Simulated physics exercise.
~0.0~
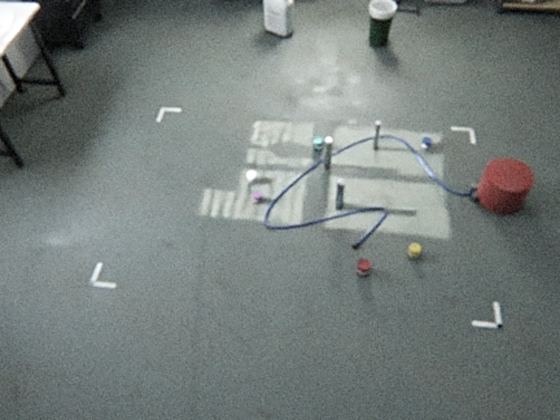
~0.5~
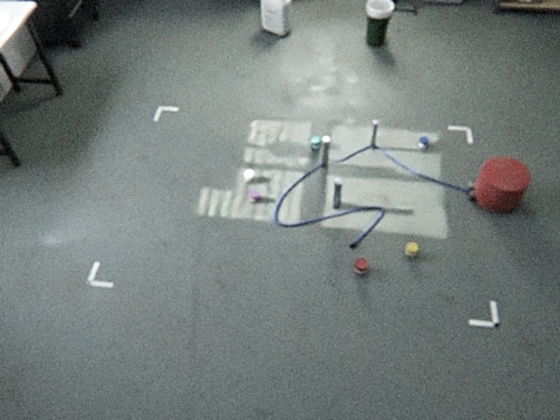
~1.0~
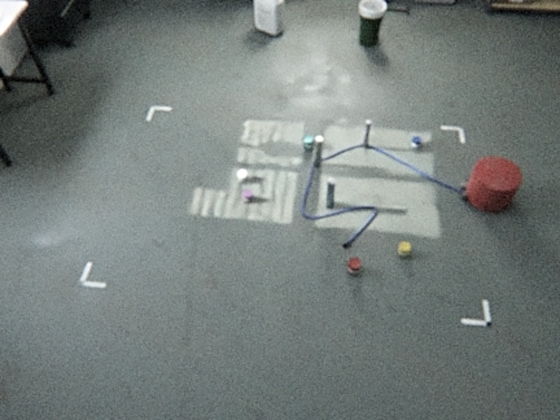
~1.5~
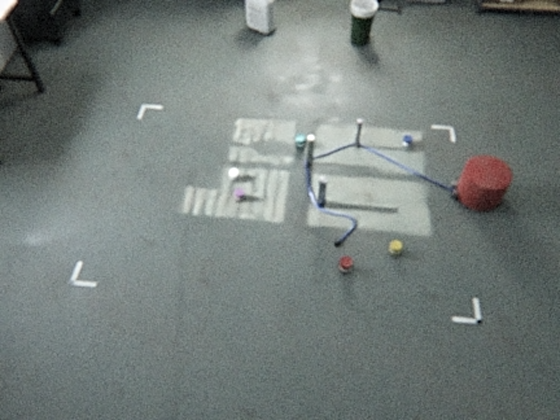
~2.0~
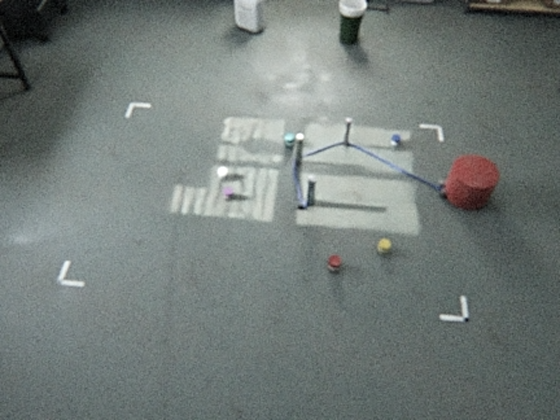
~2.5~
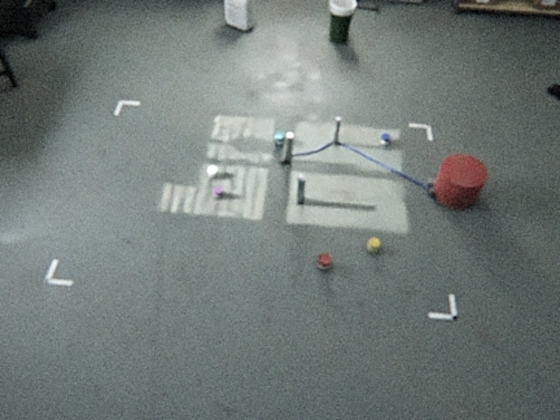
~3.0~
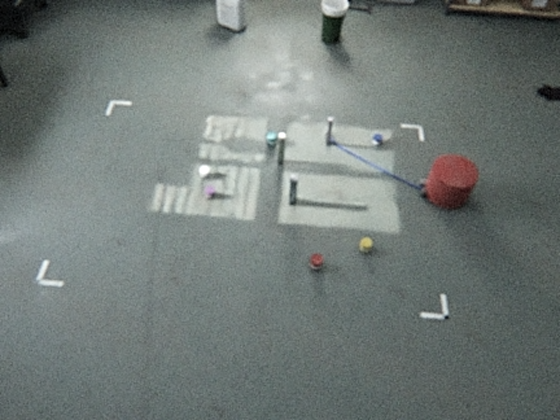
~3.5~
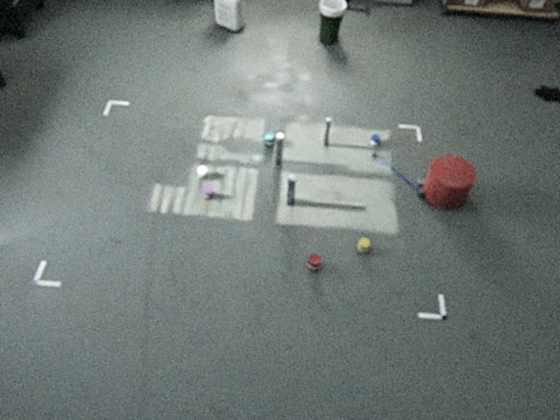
On a grey workshop floor marked with white corner brackets, a blue lead runs from a red drum on the right, bends round upright posts and loops among six small containers. The loop on the left tightens and pulls in against the posts as the lead draws back toward the drum. Its loose end slides past the lowest post, then slips away from the left one, leaving a straight stretch to the upper post. The view drifts slightly right, while the containers stay put. Finally the lead comes off that last post, and only a short piece remains beside the drum.
